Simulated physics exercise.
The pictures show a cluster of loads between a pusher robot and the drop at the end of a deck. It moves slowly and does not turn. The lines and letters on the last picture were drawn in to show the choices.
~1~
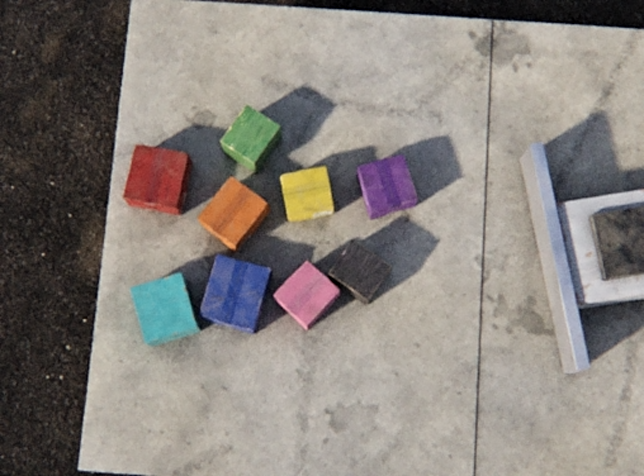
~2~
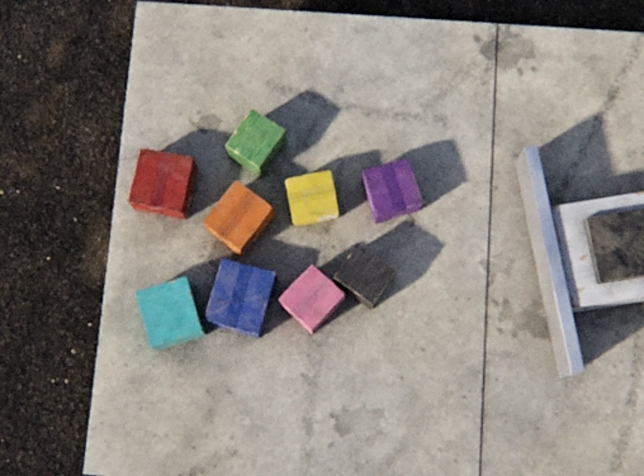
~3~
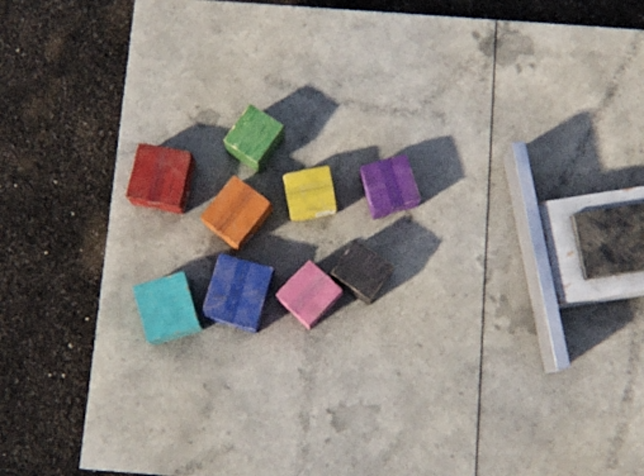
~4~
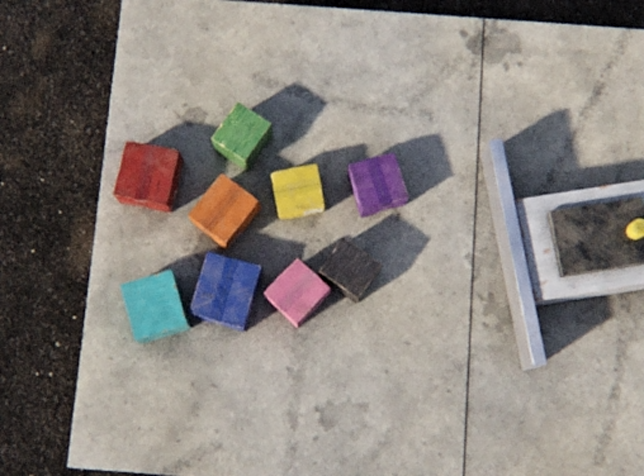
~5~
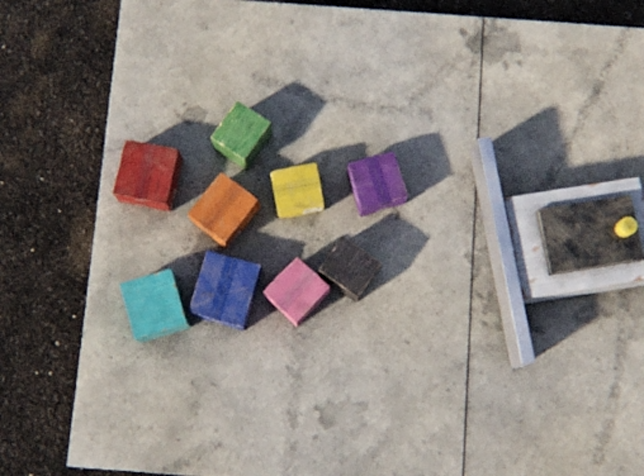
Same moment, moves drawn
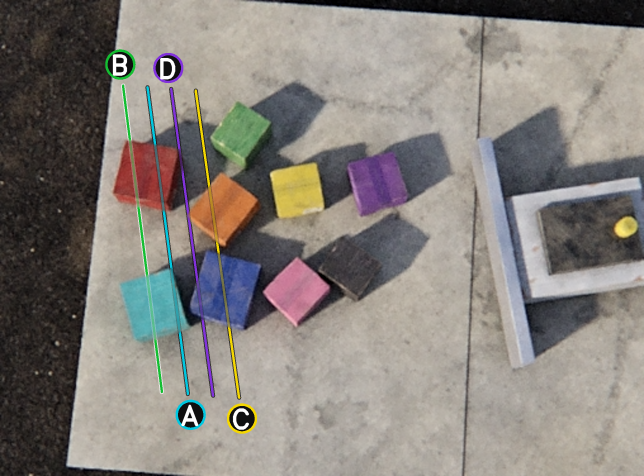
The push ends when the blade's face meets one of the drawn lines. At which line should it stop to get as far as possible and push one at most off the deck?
No farther than C.
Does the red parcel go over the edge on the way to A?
Yes.
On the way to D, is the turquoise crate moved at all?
By then, yes.
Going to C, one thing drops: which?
The red parcel.
On the marked copy, A at (167, 236); B at (142, 235); C at (217, 240); D at (191, 238).
With C. Early on, robot (480, 228); purple box (357, 183); red parcel (148, 176).
Further on, robot (375, 221); red parcel (129, 176); orange parcel (166, 229).
At the end, robot (296, 215); red parcel over the edge; turquoise crate (92, 313); one fallen.
As for the rest, A drops four; B drops five; D drops three.
